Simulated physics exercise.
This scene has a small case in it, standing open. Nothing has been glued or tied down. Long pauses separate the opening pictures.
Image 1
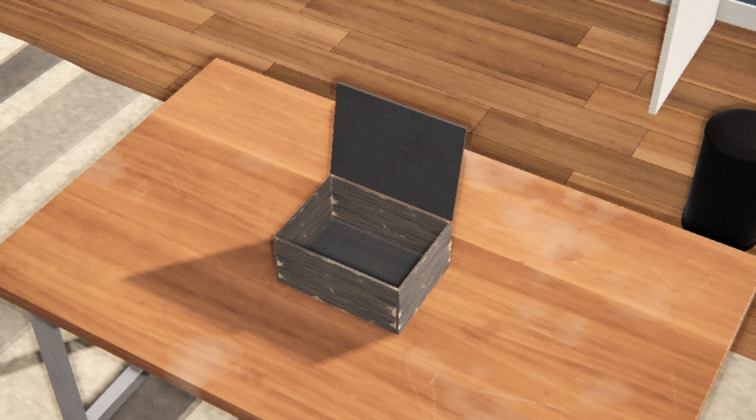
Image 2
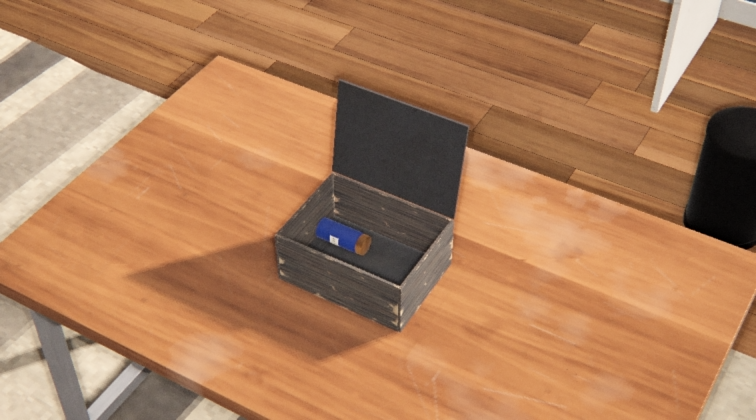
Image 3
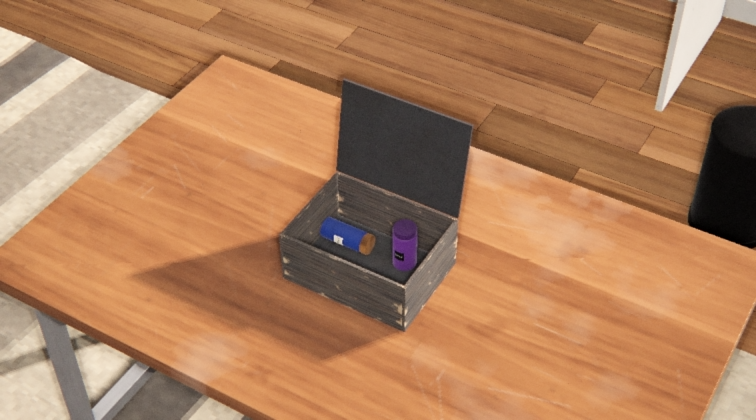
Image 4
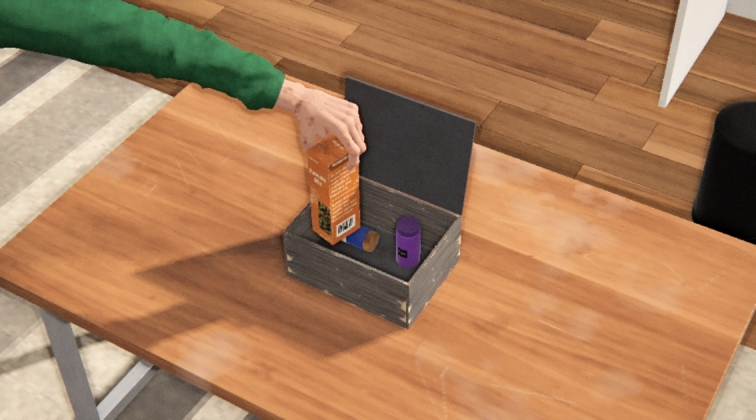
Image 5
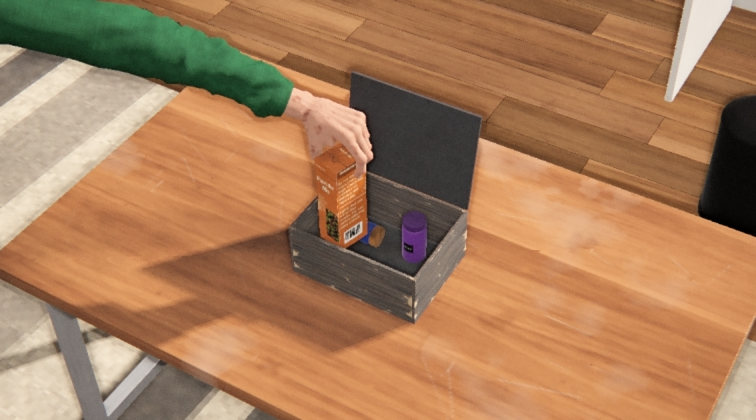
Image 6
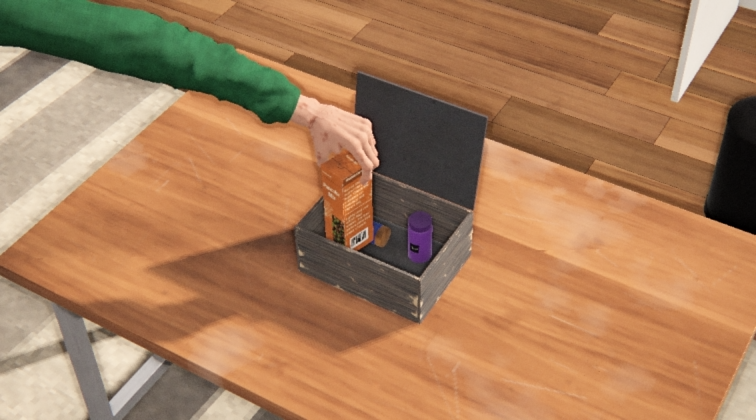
A small dark wooden box with its lid open sits on a brown wooden table above a plank floor and striped rug, seen from above at an angle. A blue cylinder with a brown end appears lying inside, then an upright purple container to its right. A green-sleeved arm from the upper left lowers an orange carton into the box's left side, while the view shifts slightly.
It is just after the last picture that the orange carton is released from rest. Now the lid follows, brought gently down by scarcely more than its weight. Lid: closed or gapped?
Gapped.
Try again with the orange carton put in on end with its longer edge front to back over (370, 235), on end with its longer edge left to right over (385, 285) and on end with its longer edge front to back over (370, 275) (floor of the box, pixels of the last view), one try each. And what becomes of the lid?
First, it stays open; second, it stays open; third, it stays open.
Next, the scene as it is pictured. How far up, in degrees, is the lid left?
The lid sits around 45° above the rim.
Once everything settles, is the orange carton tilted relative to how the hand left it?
Once everything settles, the orange carton keeps its original angle.
Then, 0.70 s on from there, orange carton turned 7° from how it was put near (352, 218); blue shaker shifted about its own width.
Then, 1.40 s on from there, lid 75° above the rim; orange carton shifted about its own width near (348, 222); blue shaker shifted about its own width.
In the end, lid 45° above the rim; moved from the start, orange carton; the other 2 unmoved. At the end, from the last picture's camera, orange carton near (347, 222).
